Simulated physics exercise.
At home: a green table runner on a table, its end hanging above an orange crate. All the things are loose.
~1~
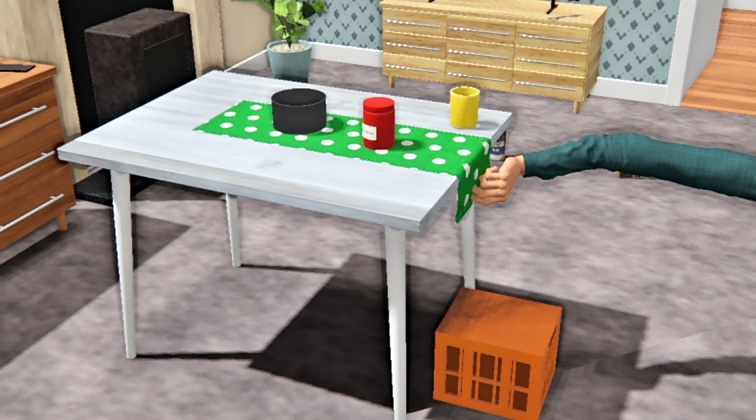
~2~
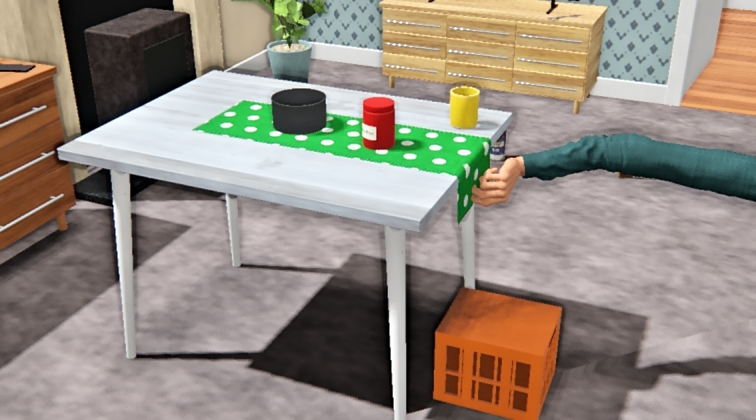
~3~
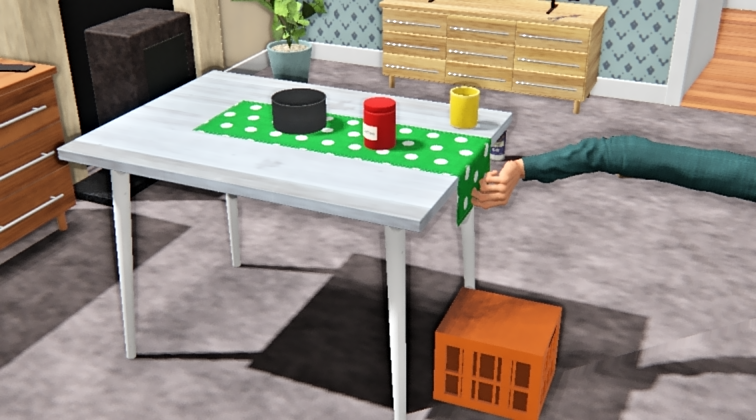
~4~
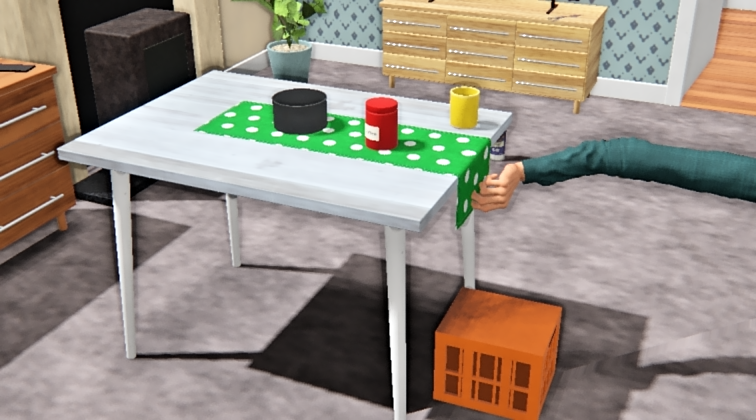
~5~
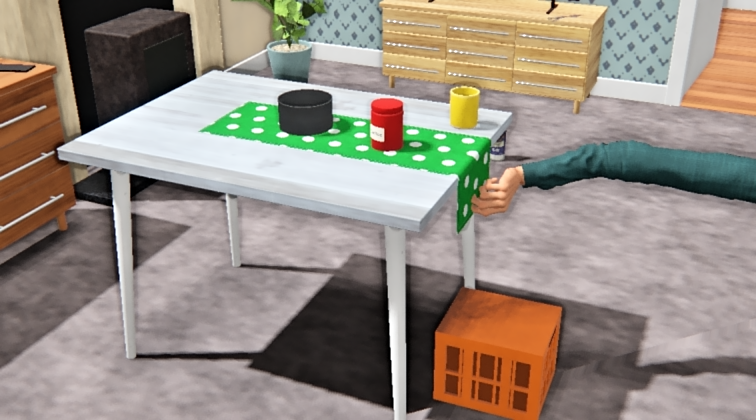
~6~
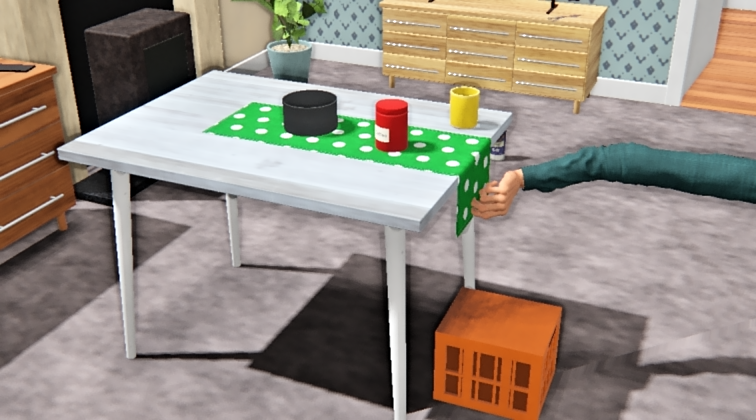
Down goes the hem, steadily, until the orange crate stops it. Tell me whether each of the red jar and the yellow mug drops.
The red jar falls off. The yellow mug remains up there.
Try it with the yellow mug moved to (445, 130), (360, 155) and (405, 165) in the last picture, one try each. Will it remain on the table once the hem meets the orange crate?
First, it drops; second, it is safe; third, it stays on.
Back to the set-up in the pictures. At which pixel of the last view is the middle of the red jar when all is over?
At about (520, 301).
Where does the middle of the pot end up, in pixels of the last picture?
Around (411, 129).
Then, 0.64 s past the final frame, hem going down; jar carried along near (426, 131); mug still.
Then, 1.42 s past the final frame, hem going down; jar carried along near (474, 139); mug still.
When it is over, hem on the crate; jar down below near (520, 301); mug still. The red jar goes over the edge and the yellow mug keeps clear of the edge.
